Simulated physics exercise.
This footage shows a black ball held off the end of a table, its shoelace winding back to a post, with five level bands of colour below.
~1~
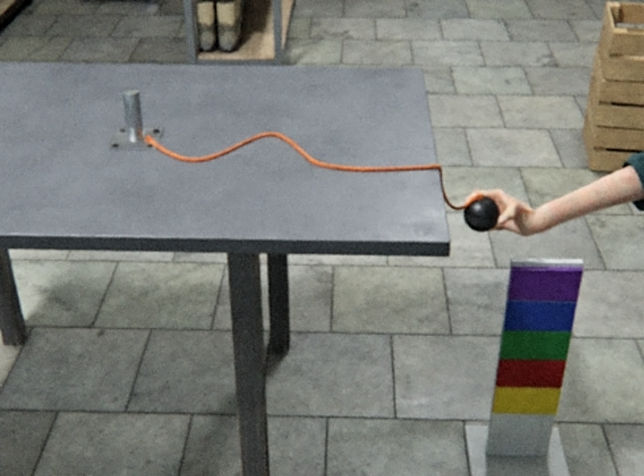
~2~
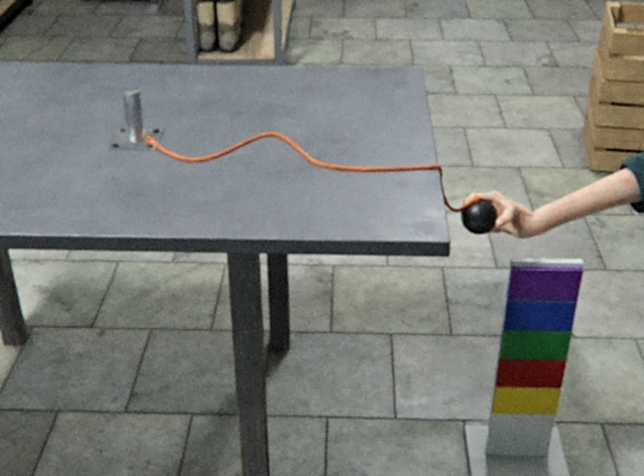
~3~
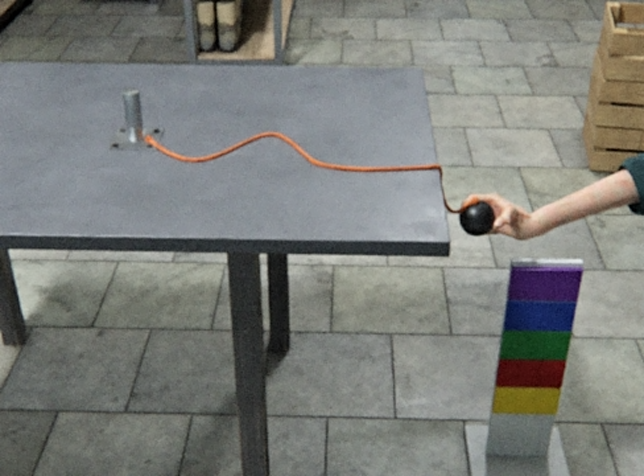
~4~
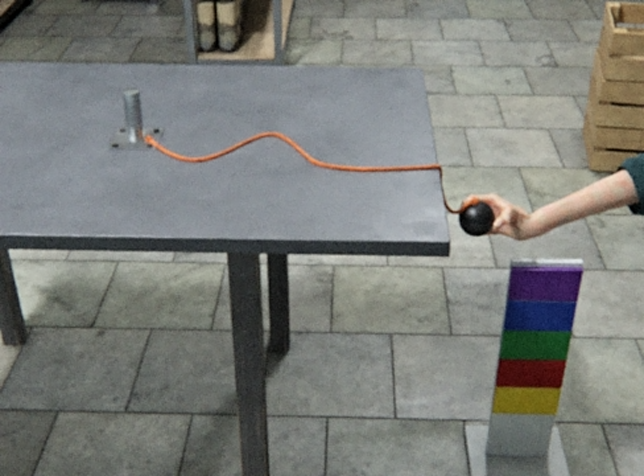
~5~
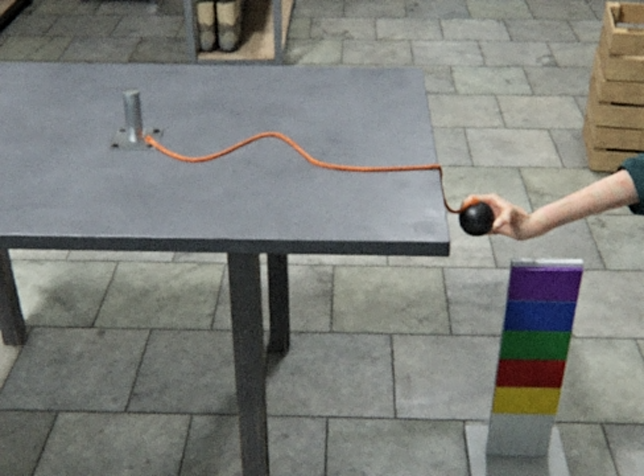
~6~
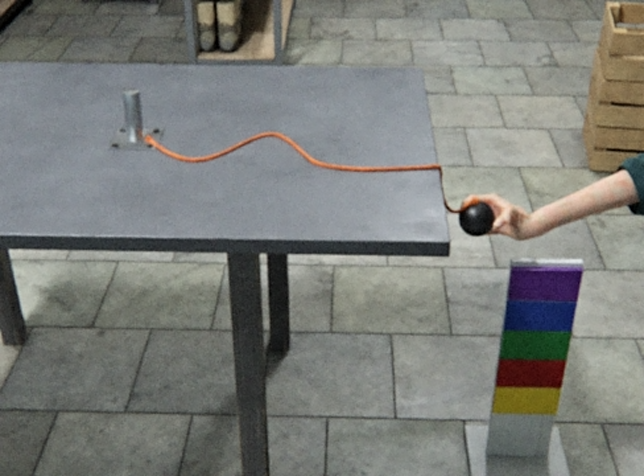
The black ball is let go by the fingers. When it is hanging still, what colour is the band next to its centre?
Blue.
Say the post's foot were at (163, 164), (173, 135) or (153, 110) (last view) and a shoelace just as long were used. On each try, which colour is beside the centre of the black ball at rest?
Green; green; blue.
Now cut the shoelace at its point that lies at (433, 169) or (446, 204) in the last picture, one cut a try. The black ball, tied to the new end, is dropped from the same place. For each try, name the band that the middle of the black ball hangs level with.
Cut one gives higher than all five; cut two gives purple.
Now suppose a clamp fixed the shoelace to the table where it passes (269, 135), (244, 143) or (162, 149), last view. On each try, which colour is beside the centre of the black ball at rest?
Taking the three tries in turn, you'd get purple, purple and blue.
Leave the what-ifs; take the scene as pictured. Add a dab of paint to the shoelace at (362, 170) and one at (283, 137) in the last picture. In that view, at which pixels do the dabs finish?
End: (437, 161) and then (327, 149).
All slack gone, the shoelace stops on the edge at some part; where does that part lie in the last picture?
You'll find it somewhere near (362, 170).
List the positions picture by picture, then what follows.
The first picture shows black ball (482, 214); purple (545, 286); blue (540, 317); green (536, 346); red (531, 375); yellow (527, 402).
The second picture shows black ball (479, 216); shoelace through (171, 154) (237, 147) (294, 145) (348, 169) (436, 170).
The third picture shows black ball (477, 218).
The fourth picture shows black ball (477, 218); shoelace through (171, 154) (237, 147) (294, 145) (348, 169) (436, 170).
The fifth picture shows black ball (477, 218).
The sixth picture shows black ball (477, 218); shoelace through (171, 154) (237, 147) (294, 145) (348, 169) (436, 170).
A little later, ball near (428, 292); level with blue.
Next, ball near (438, 305); level with blue.
When it is over, ball near (435, 308); level with blue. Its middle rests at the blue band.
